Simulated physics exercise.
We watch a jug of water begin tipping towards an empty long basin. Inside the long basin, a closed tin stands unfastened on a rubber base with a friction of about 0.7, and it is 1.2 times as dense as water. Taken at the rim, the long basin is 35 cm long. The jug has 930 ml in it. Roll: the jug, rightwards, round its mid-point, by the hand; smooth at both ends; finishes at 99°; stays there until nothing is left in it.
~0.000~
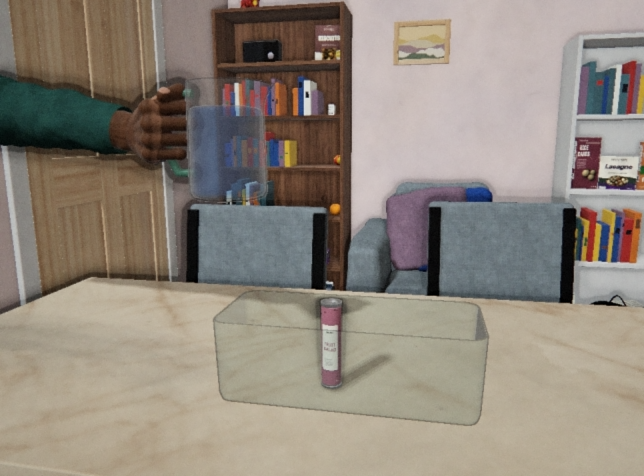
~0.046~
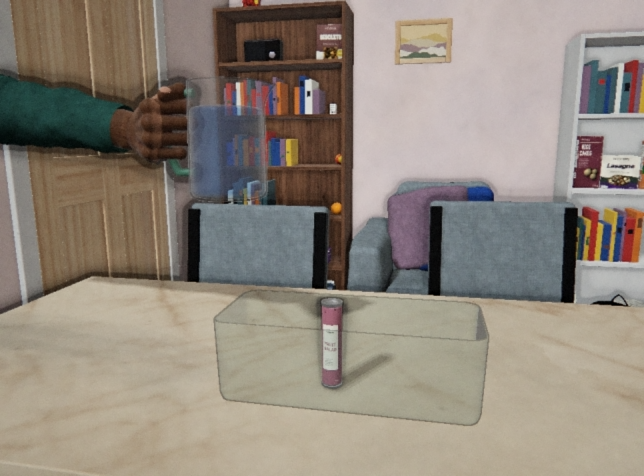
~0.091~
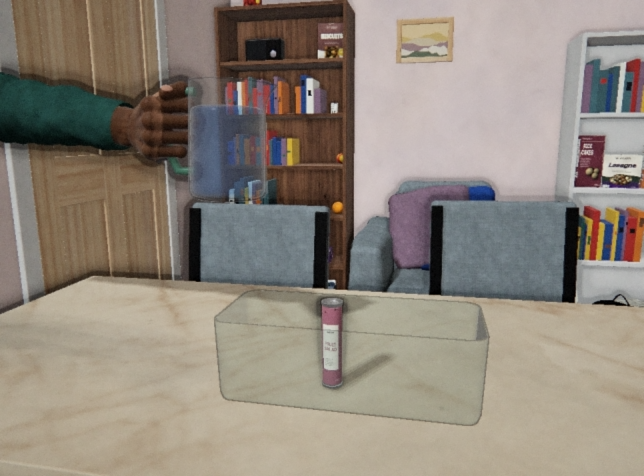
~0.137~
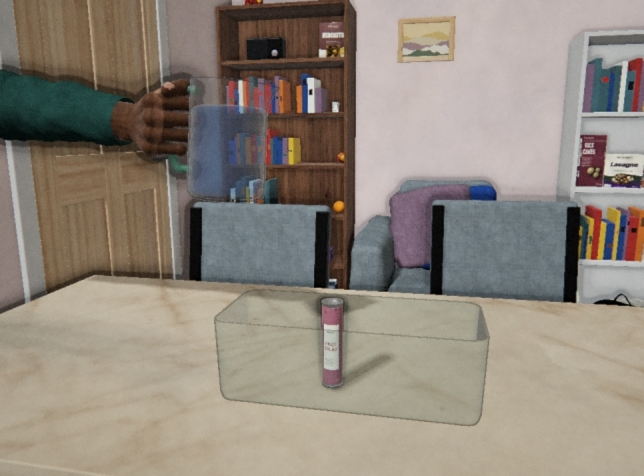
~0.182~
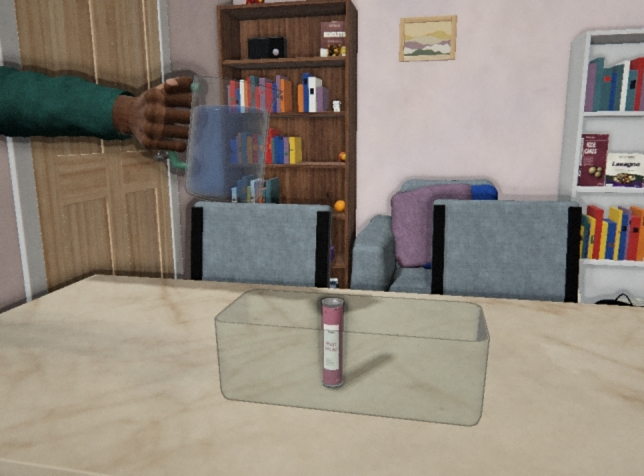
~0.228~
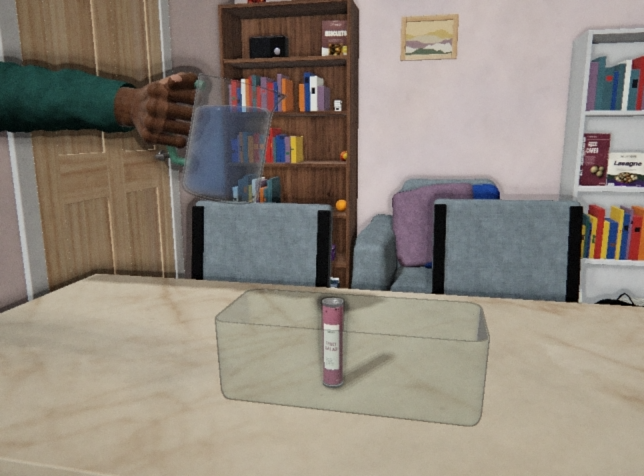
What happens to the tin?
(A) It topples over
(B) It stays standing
The answer is B.
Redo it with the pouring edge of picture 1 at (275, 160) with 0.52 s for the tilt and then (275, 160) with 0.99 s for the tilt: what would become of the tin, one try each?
The tin overturns the first time and overturns the second time.
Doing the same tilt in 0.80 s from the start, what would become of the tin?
Result: Tin still standing.
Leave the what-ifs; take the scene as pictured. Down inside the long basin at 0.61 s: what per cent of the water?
I'd put it near 0 percent.
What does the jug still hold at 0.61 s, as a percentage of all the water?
Roughly 92 %.
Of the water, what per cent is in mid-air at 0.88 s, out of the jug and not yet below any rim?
Near 28 per cent, I'd say.
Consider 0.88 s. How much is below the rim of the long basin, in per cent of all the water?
My estimate is about 20 percent.
By 0.61 s the tilt is 67° and 92 per cent is still to pour; the tin stands where it began.
By 0.88 s the tilt is 96° and 52 per cent is still to pour; the tin stands where it began.
By 1.17 s the tilt is 99° and 15 per cent is still to pour; the tin stands where it began.
By 1.49 s the tilt is 99° and 3 per cent is still to pour; the tin stands where it began.
At rest the tin stands where it began.
